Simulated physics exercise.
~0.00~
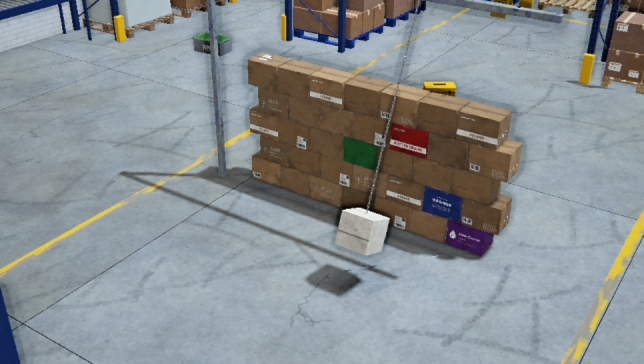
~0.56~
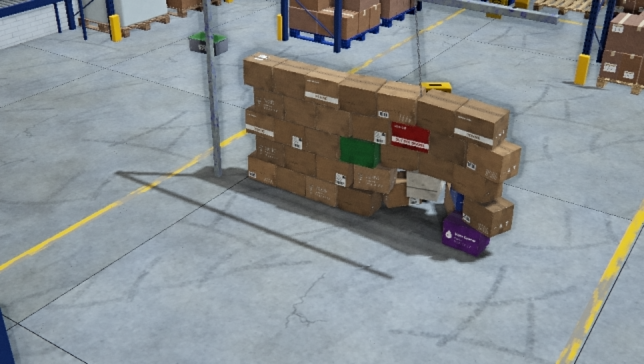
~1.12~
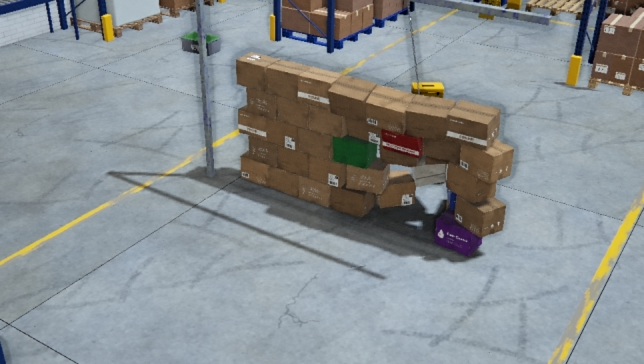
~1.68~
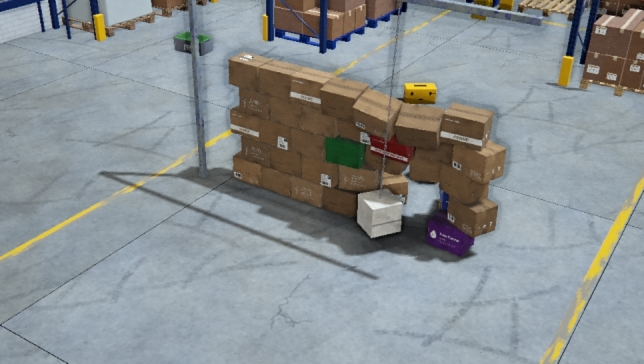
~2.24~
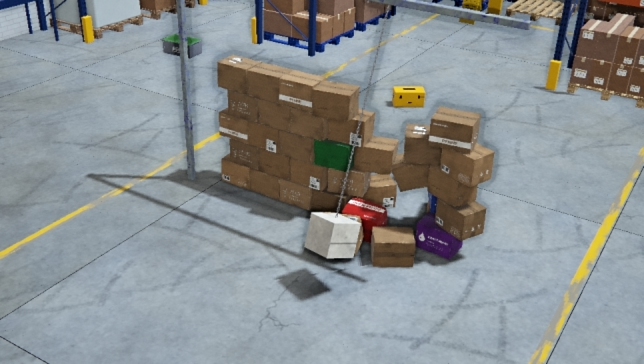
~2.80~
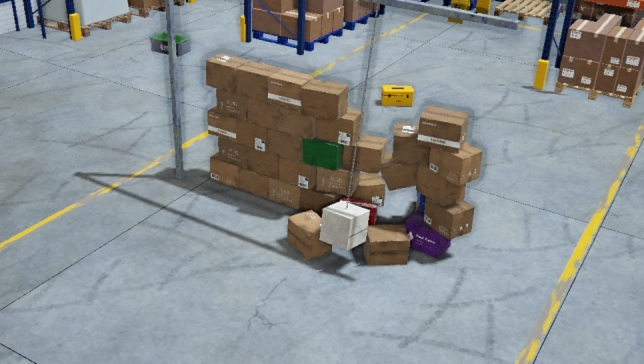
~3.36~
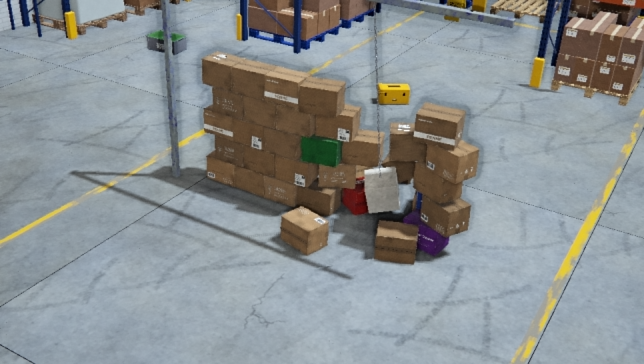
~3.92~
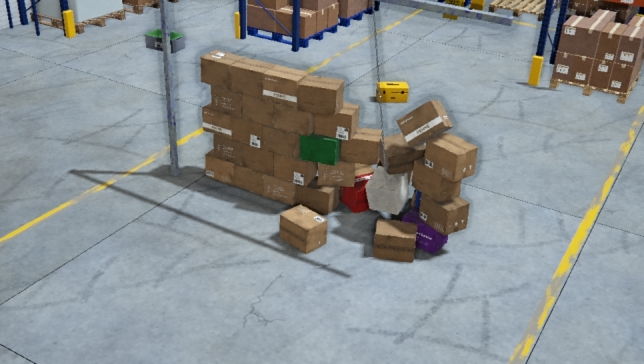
A pale block hanging on a line from overhead swings into a staggered wall of brown cartons in a warehouse, striking near the right end of its lower rows. It pushes in beneath the red carton, and the boxes above begin to sag and tilt. As the block swings back out toward the front, the red carton and several brown ones tumble to the floor, leaving a deep gap. The block then drifts back into the opening, and a box atop the right-hand stack tips. The green carton remains up beside the gap, with the purple one still at the base.
